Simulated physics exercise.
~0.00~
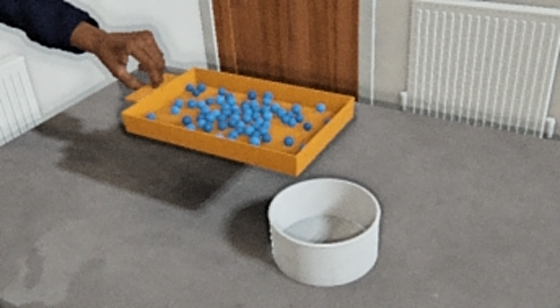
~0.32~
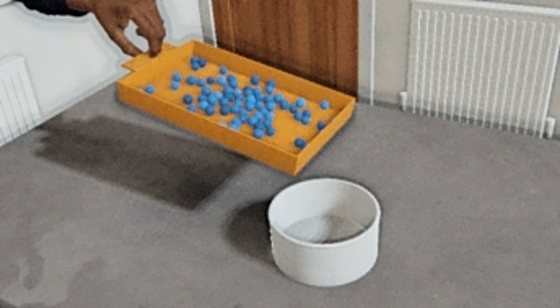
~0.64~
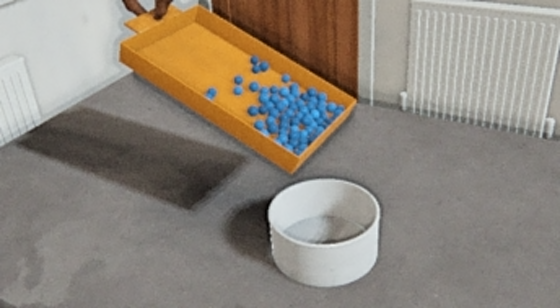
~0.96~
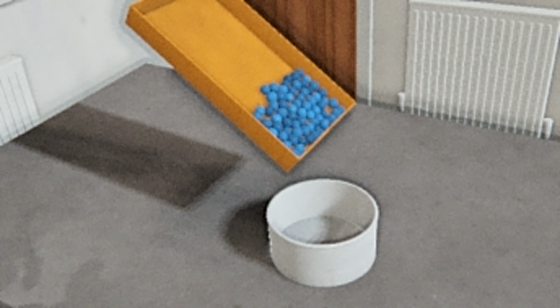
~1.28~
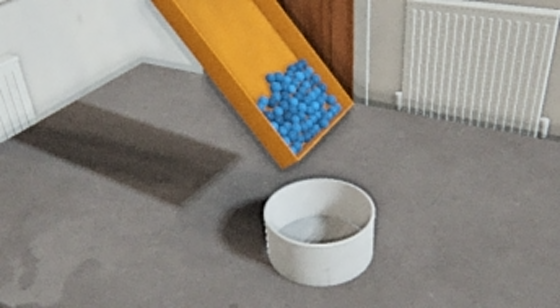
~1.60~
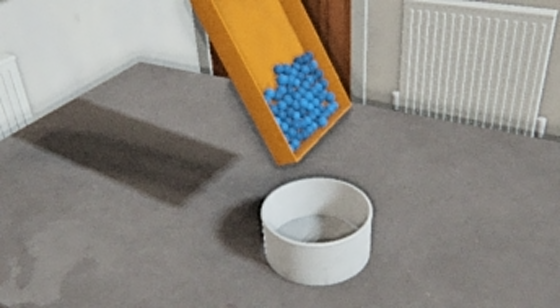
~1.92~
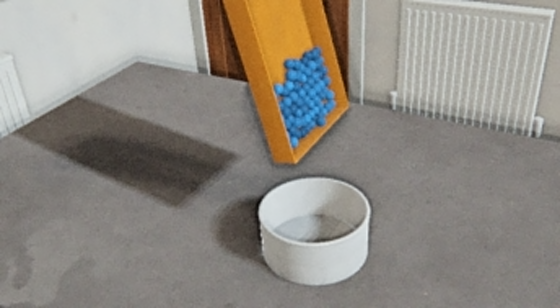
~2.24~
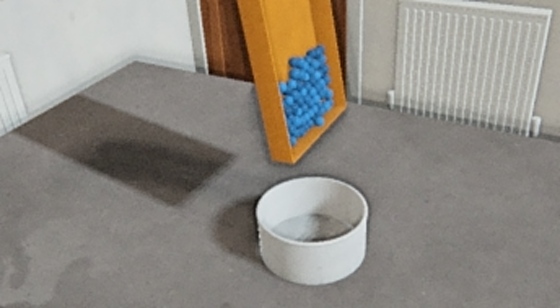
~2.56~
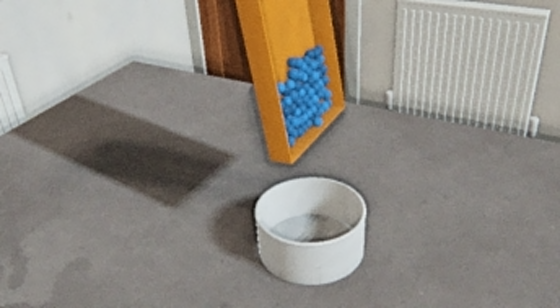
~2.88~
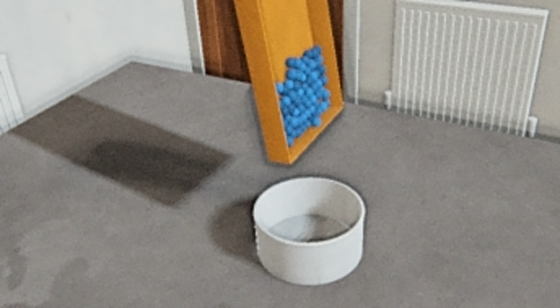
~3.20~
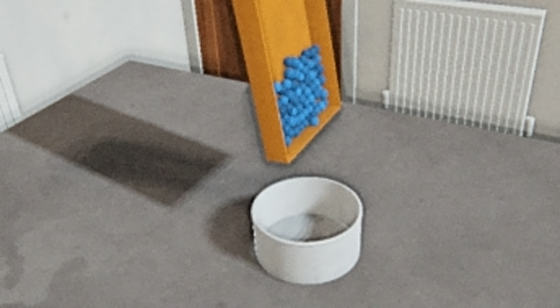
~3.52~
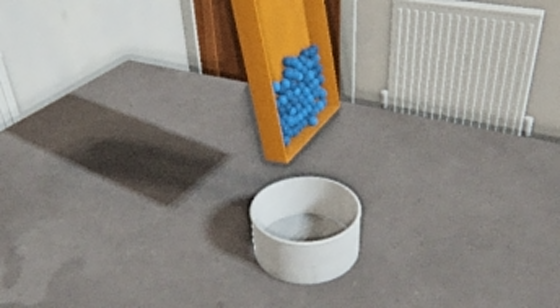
An orange tray of small blue balls, held by a hand at its left end, hovers above a grey surface in a room seen from slightly above, with a brown door and white radiators behind. A round white pot stands below and to the right. The tray's left end rises, and the balls roll down and bunch against the lower right end as the hand passes out of view. The tray keeps tilting and shifts right until it is nearly upright. It then stays still, with every ball heaped inside its lower end and the pot empty.
